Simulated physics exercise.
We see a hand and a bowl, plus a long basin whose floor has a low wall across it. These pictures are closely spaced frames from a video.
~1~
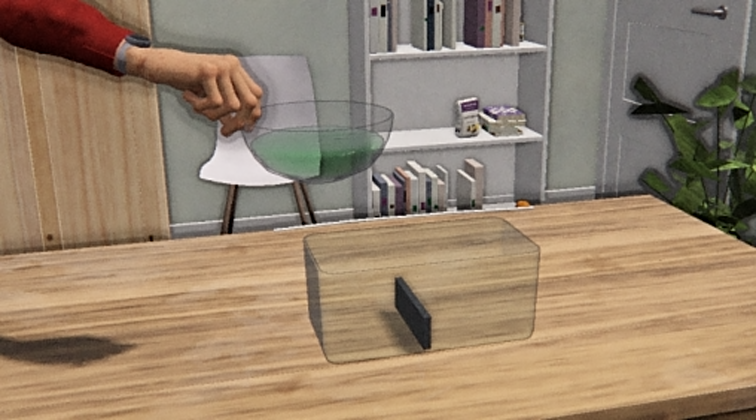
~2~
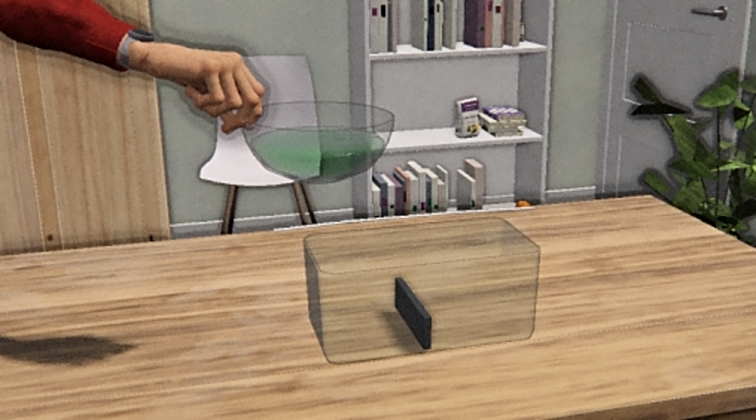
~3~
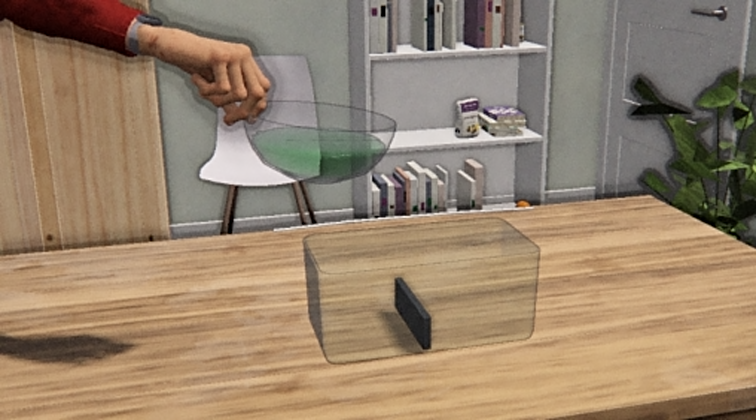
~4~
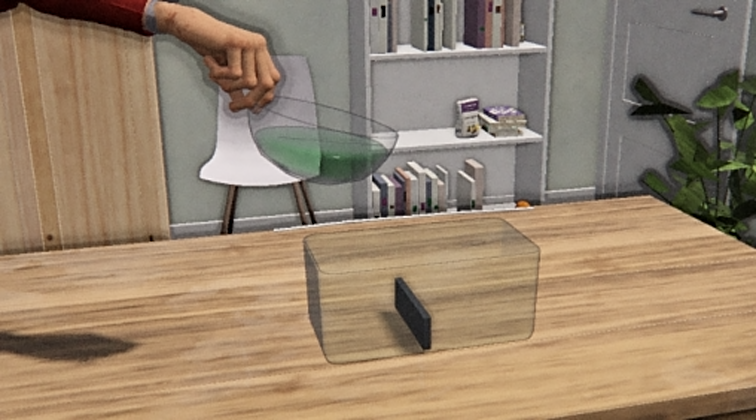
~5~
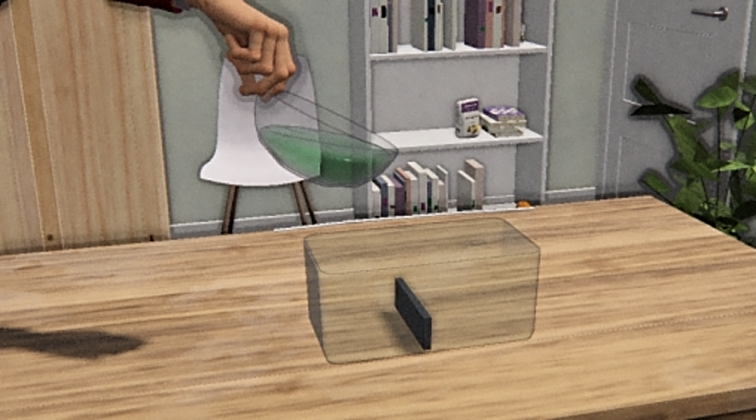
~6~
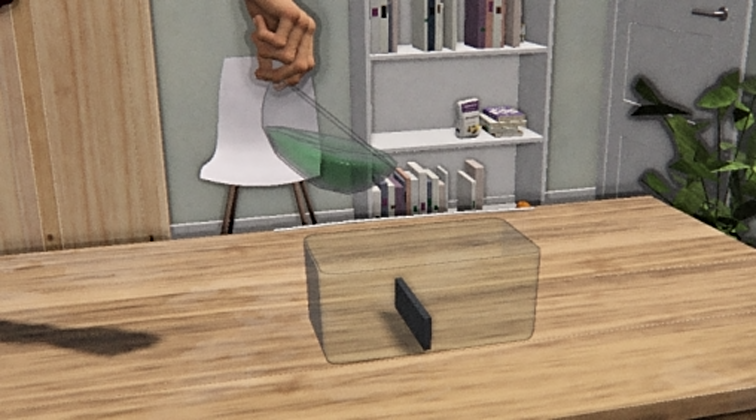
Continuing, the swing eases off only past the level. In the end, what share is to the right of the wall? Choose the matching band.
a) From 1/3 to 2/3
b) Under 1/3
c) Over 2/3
a.
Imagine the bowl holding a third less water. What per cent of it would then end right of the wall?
Something like 40 per cent, give or take.
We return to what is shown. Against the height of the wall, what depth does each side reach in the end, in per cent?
40 % left, 30 % right.
A moment on, the tilt is 113° and 1 per cent is still to pour, 41 is left of the wall and 36 right of it.
Next, the tilt is 116° and 0 per cent is still to pour, 46 is left of the wall and 39 right of it.
Then the tilt is 116° and 1 per cent is still to pour, 42 is left of the wall and 41 right of it.
Later the tilt is 116° and 0 per cent is still to pour, 48 is left of the wall and 45 right of it.
At rest 49 per cent lies left of the wall, 45 right of it and 7 outside.
